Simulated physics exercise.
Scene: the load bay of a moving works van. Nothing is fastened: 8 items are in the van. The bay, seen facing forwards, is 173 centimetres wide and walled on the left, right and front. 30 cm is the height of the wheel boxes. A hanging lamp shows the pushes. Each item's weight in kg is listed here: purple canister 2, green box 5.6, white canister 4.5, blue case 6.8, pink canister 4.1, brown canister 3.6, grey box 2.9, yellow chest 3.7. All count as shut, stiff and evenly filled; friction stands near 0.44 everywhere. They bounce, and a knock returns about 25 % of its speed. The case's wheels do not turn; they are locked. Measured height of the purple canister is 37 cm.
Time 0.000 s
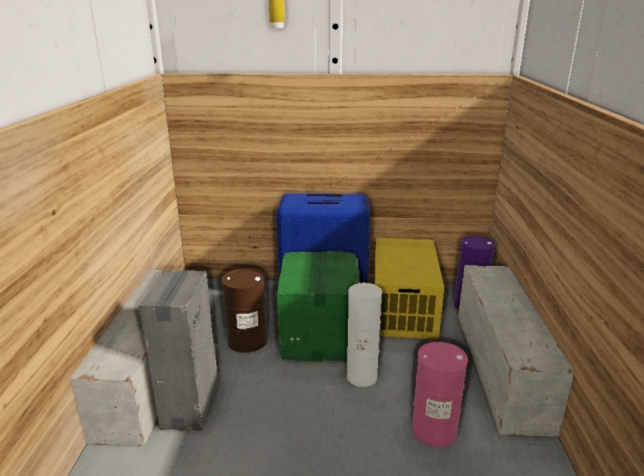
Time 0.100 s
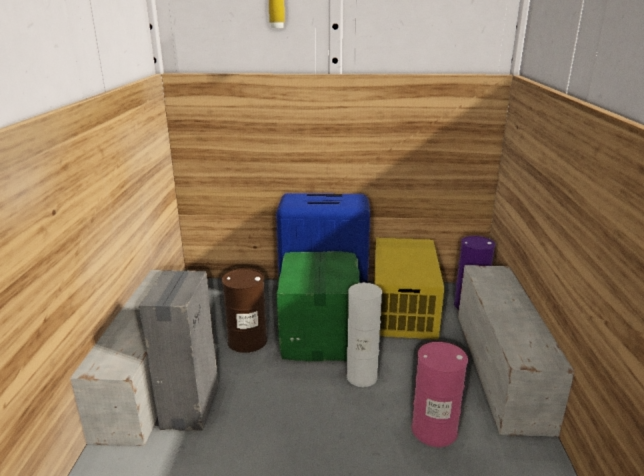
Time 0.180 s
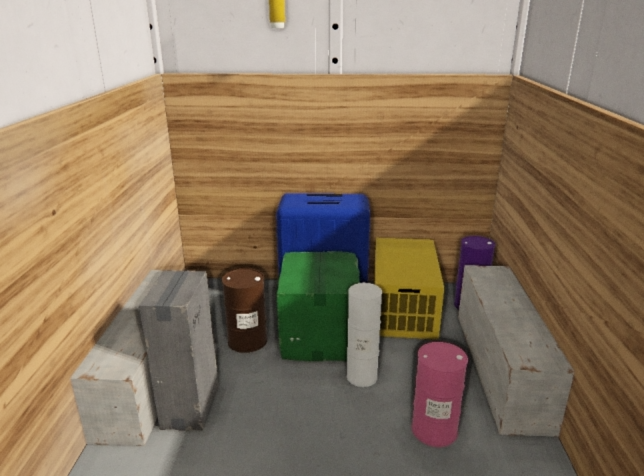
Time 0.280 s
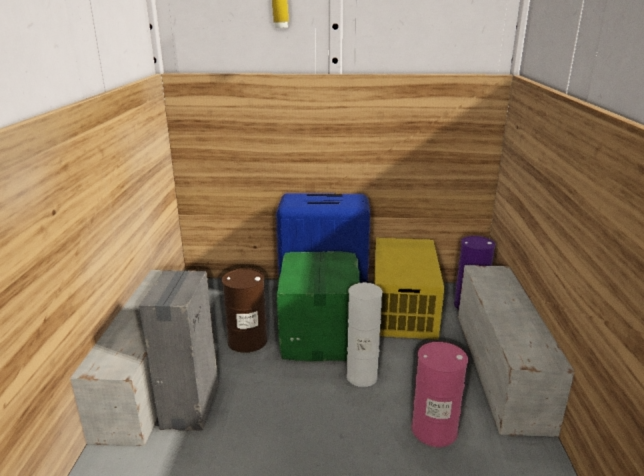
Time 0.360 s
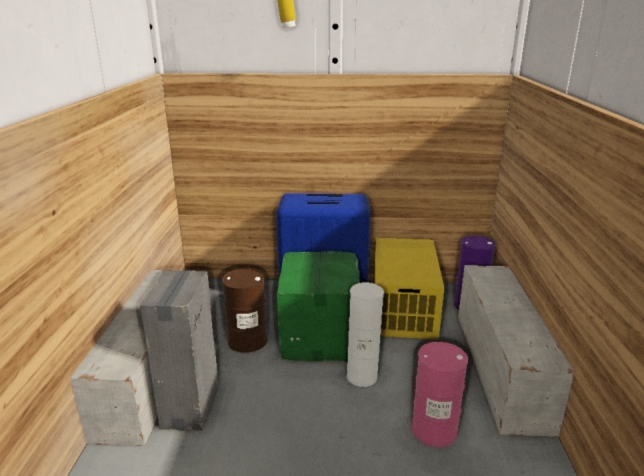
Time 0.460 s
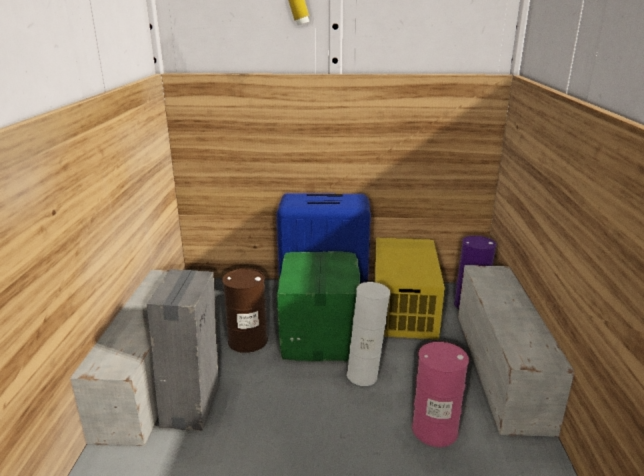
The yellow lamp hanging at the top swung to the right inside a wood-lined van bay, while the boxes and canisters below barely moved, with only the grey box and white canister shifting slightly right.
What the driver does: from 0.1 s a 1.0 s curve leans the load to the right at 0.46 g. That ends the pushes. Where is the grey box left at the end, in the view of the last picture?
It is left at about (331, 395) in that view.
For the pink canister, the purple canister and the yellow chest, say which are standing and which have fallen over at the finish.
Here's how it ends: The pink canister never goes down, the purple canister never goes down, and the yellow chest never goes down.
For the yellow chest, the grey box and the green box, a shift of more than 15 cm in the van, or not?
Here is how it goes: The yellow chest remains near its start; next, the grey box moves off; last, the green box remains near its start.
After 0.66 s, push 0.46 g right; grey box 18° off upright near (206, 348); white canister 27° off upright; purple canister 4° off upright.
After 0.76 s, push 0.46 g right; grey box 35° off upright near (229, 352); white canister 52° off upright; purple canister 7° off upright.
After 0.86 s, push 0.44 g right; grey box 62° off upright near (263, 368); white canister on its side; purple canister 7° off upright.
After 1.06 s, push 0.07 g right; grey box on its side near (318, 390); white canister on its side; purple canister 5° off upright.
In the end (1.9 s), toppled in the van, white canister and grey box; the other 6 under 15 cm from the start. At the end, from the last picture's camera, grey box near (331, 395).
